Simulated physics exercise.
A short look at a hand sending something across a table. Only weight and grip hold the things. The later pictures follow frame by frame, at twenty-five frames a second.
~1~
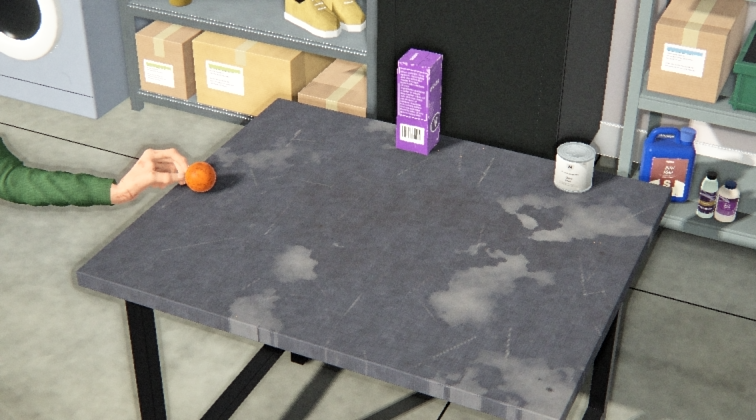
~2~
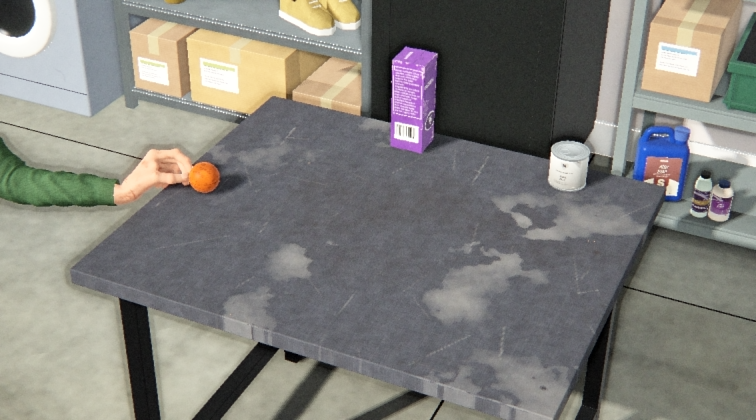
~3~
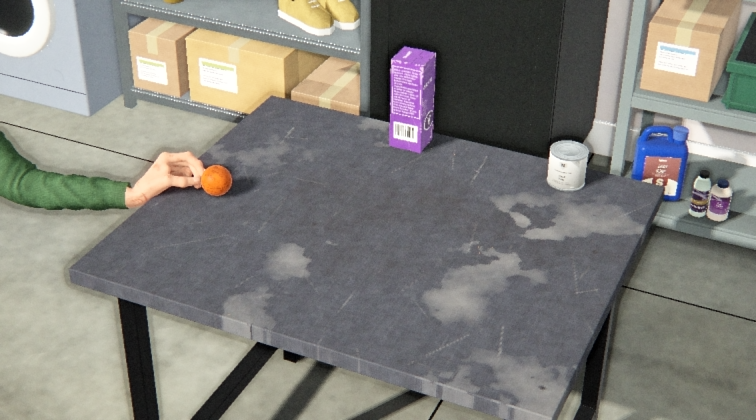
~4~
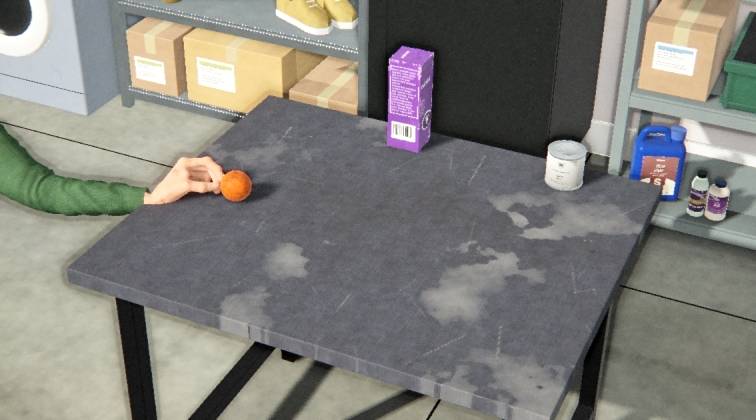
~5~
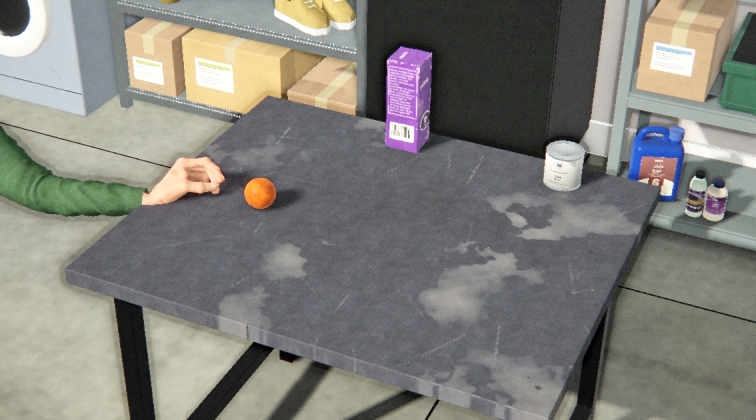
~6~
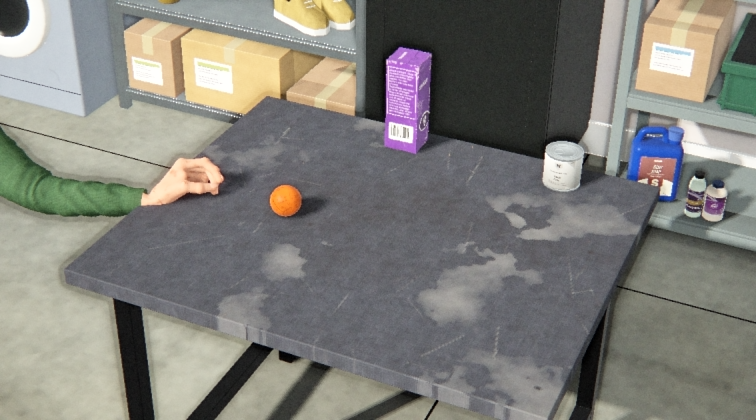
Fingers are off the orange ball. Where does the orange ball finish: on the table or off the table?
The orange ball falls off the table.
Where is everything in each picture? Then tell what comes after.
The first frame shows under the hand; orange ball (201, 177).
The second frame shows under the hand; orange ball (204, 177).
The third frame shows under the hand; orange ball (216, 180).
The fourth frame shows orange ball (236, 186).
The fifth frame shows orange ball (261, 194) displaced about its own width.
The sixth frame shows orange ball (286, 201) displaced well along.
Then, 0.30 s past the last view, orange ball displaced well along near (488, 254).
Then, 0.70 s past the last view, orange ball now off the table.
Finally, off the table, orange ball.
